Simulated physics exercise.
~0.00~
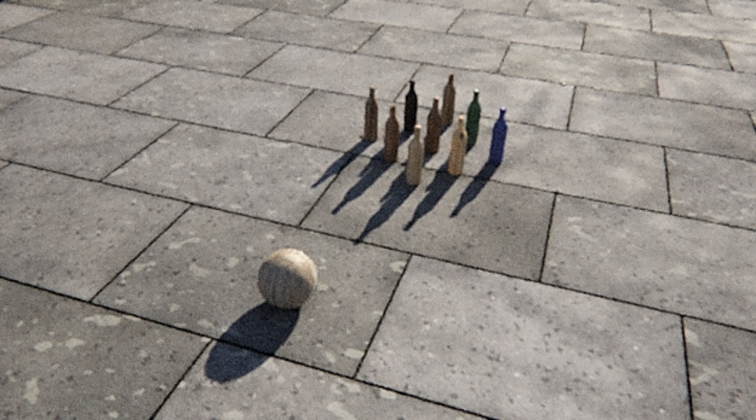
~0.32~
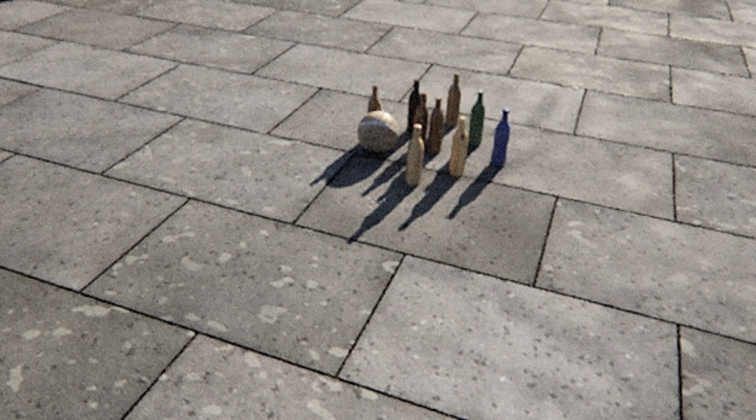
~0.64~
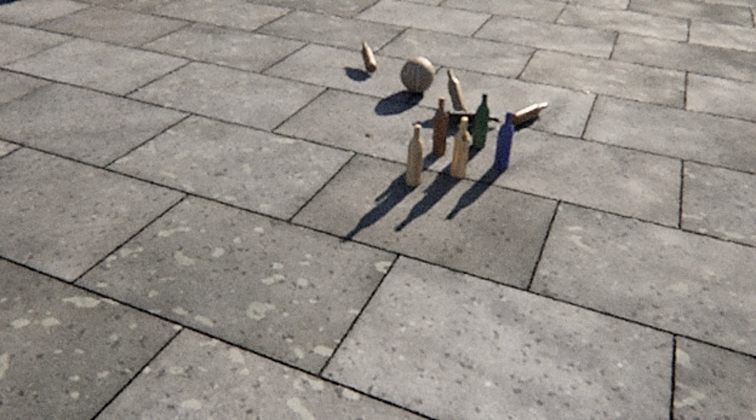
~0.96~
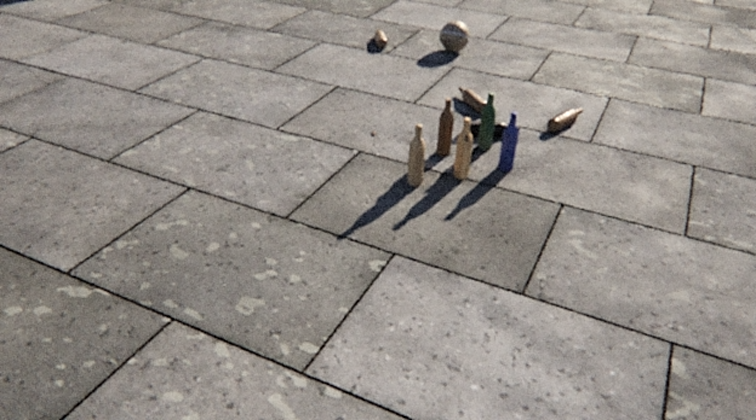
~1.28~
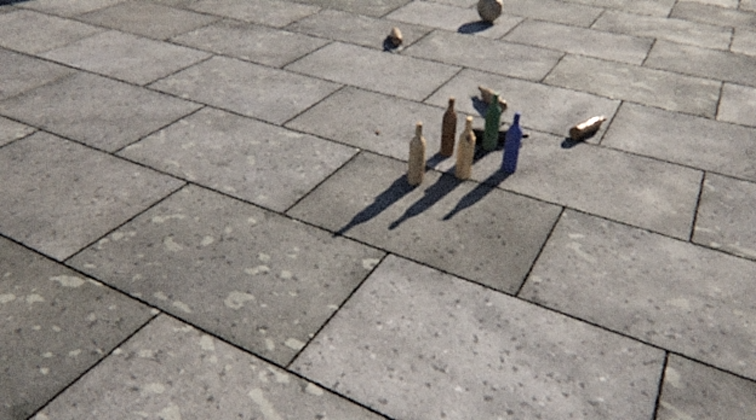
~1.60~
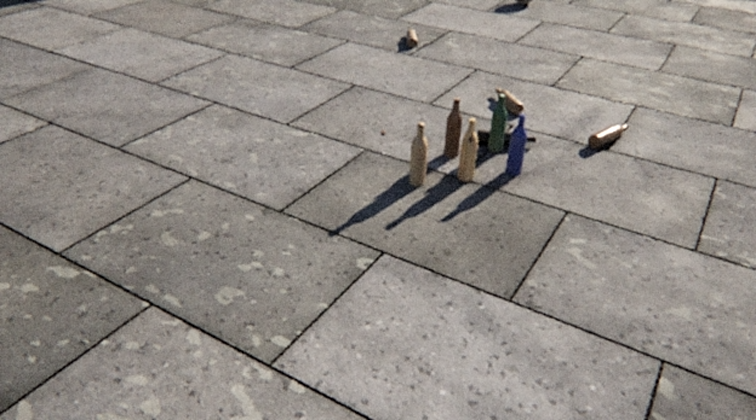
A wooden ball rolls into bottle-shaped skittles, topples several, and rolls away, leaving others standing.
